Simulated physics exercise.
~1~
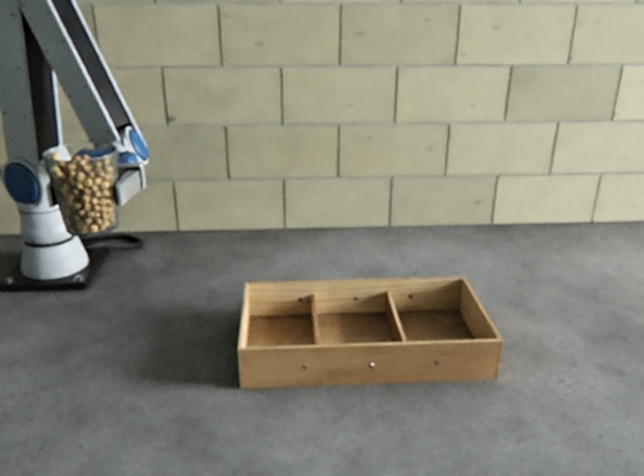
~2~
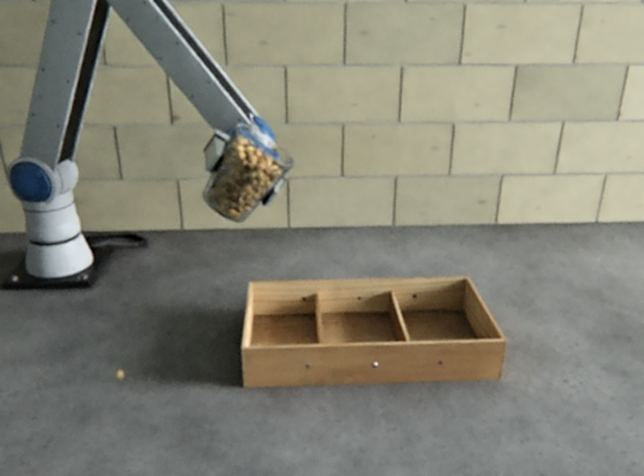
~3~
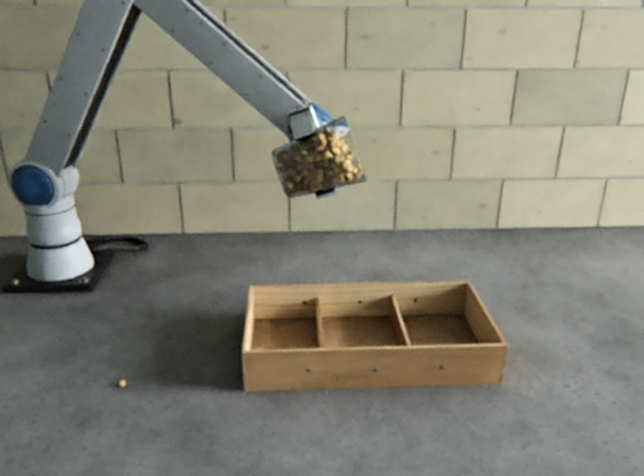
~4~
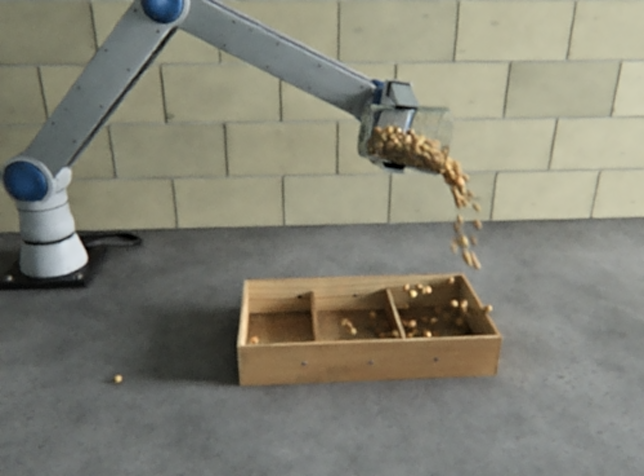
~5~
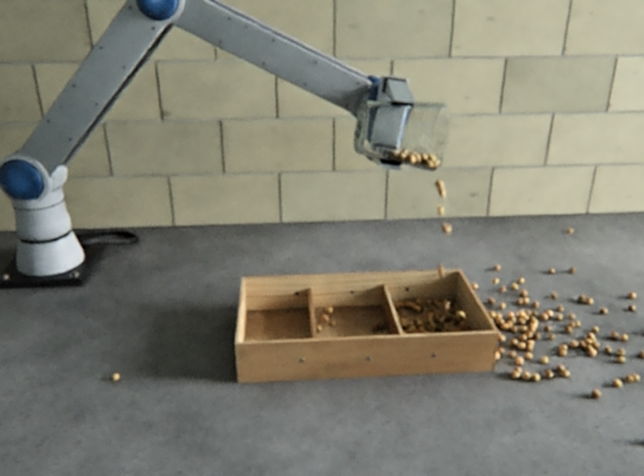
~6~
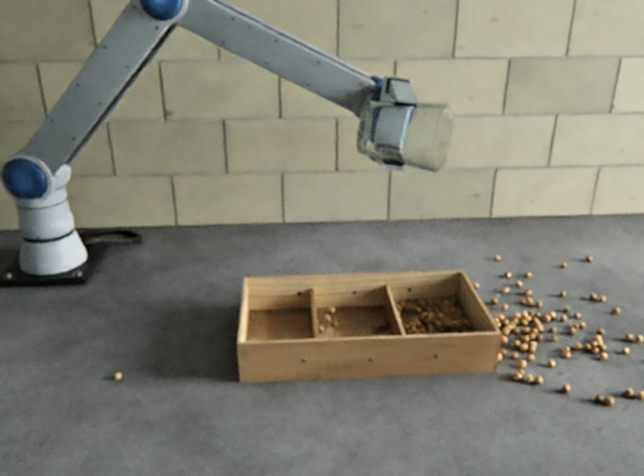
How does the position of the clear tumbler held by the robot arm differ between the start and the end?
At the start the tumbler is held upright, and at the end it is on its side in the robot arm's grip.
